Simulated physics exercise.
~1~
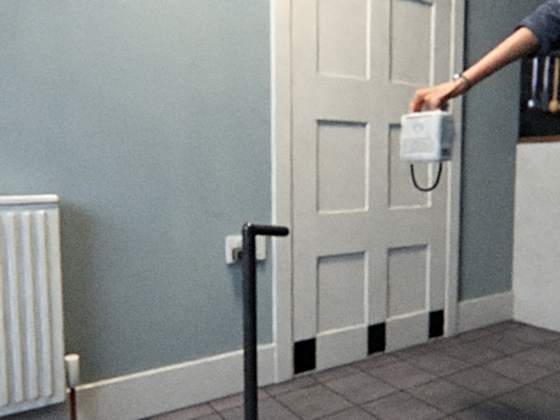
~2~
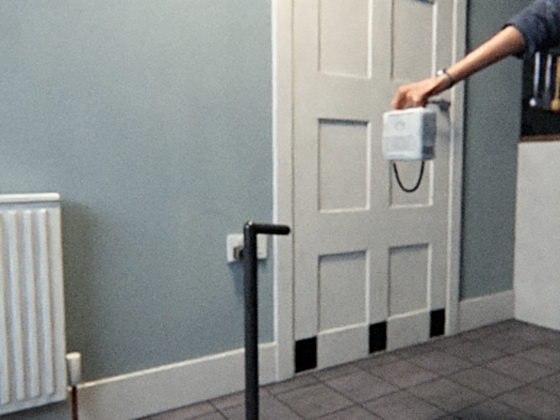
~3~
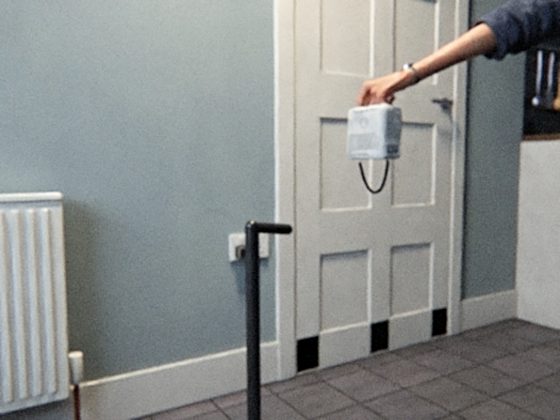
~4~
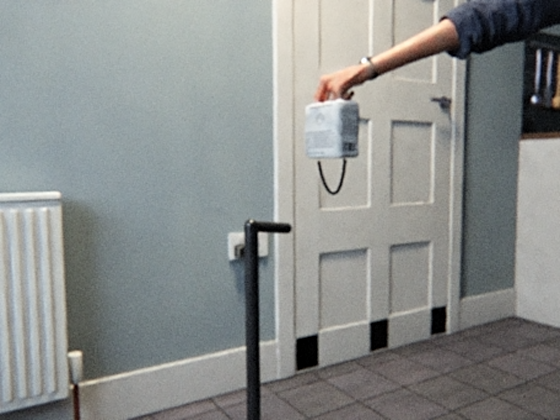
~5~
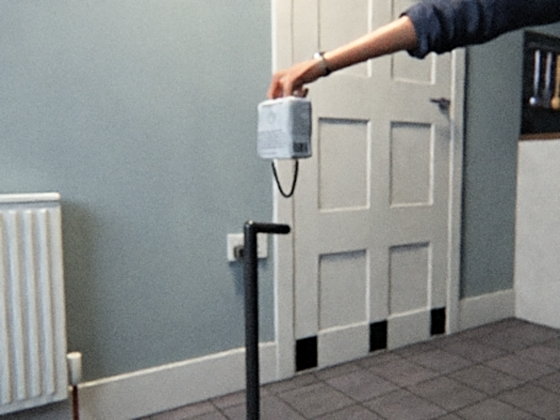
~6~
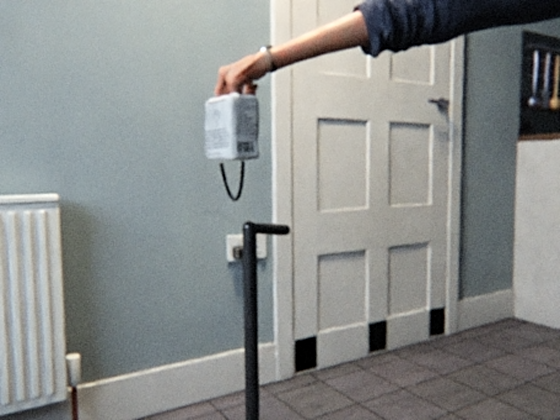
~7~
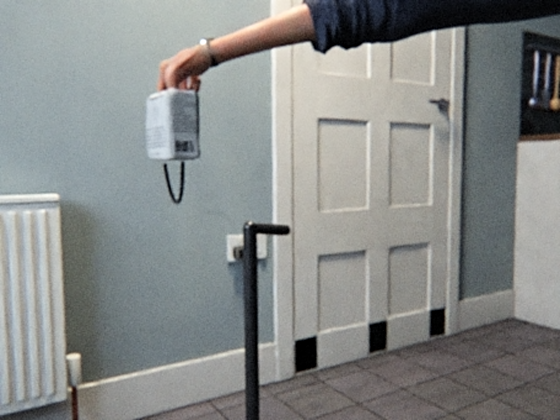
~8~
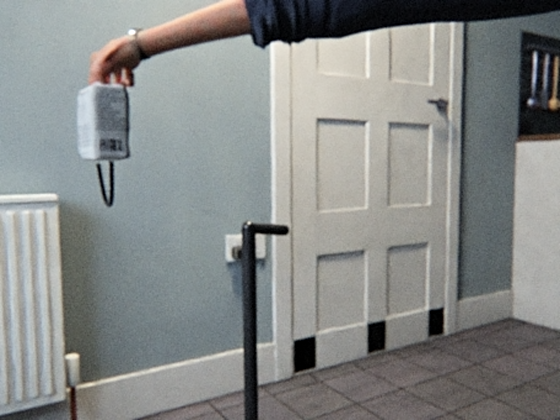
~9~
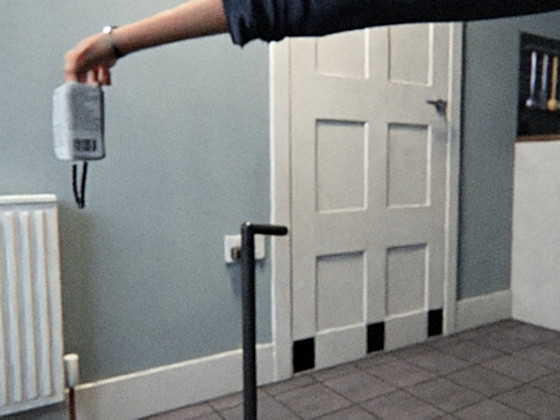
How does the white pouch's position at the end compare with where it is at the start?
At the start the white pouch is in front of the door, to the right of the black stand. By the end it is well to the left of the stand, held above the radiator.
